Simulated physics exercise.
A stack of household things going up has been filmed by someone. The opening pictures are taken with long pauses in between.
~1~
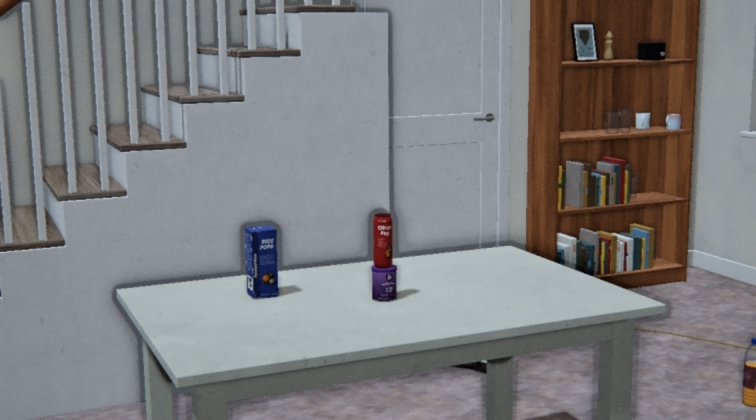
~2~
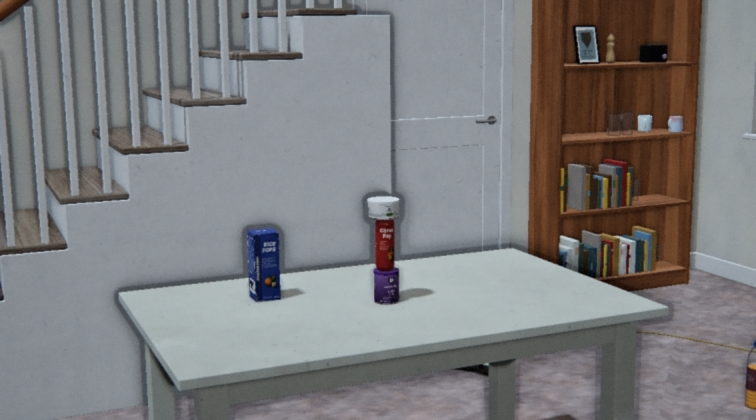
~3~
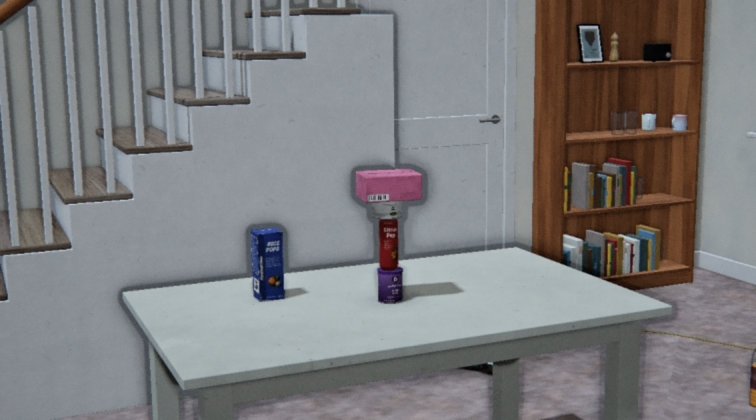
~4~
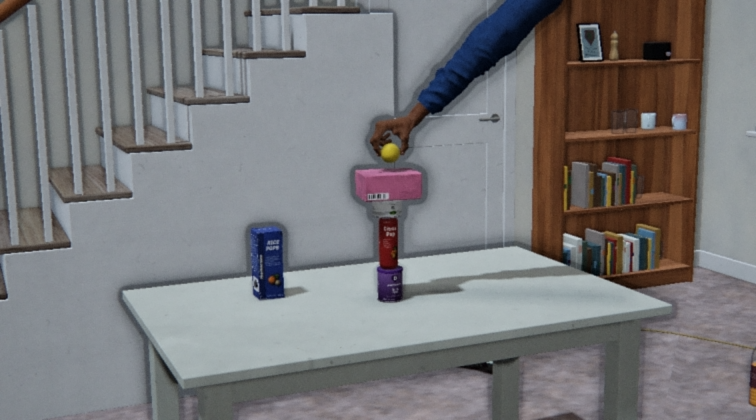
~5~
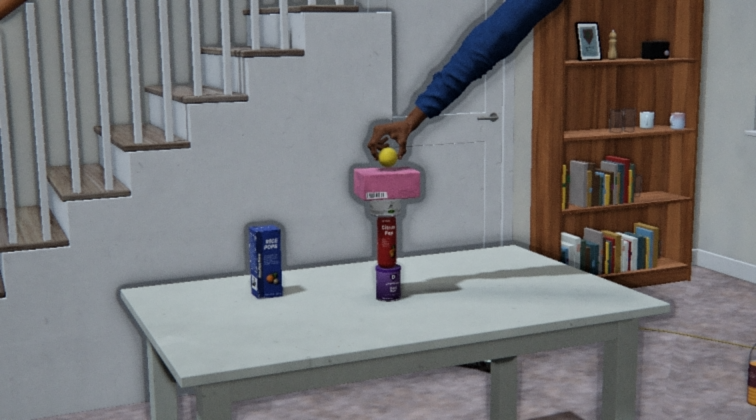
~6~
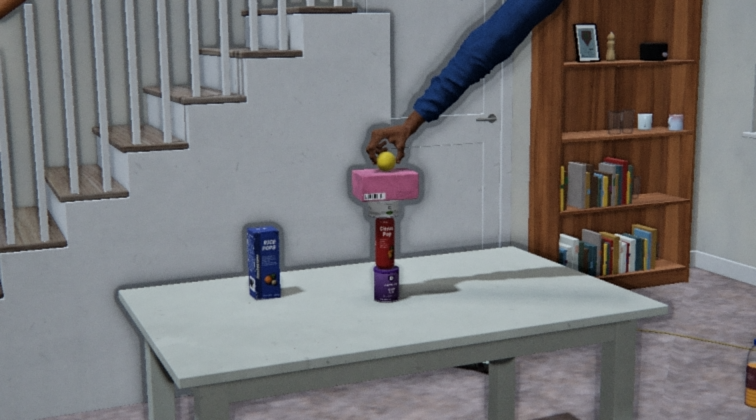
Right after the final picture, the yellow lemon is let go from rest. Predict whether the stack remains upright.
Prediction: The stack remains upright.
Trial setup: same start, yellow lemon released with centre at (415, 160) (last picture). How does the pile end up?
Well, it topples after that.
Then, 0.20 s past the last view, nothing moves.
Then, 0.60 s past the last view, yellow lemon resting near (386, 162).
Finally, all 6 still in place. Final places as the last picture's camera would see them, yellow lemon near (386, 162). The pile keeps its balance.
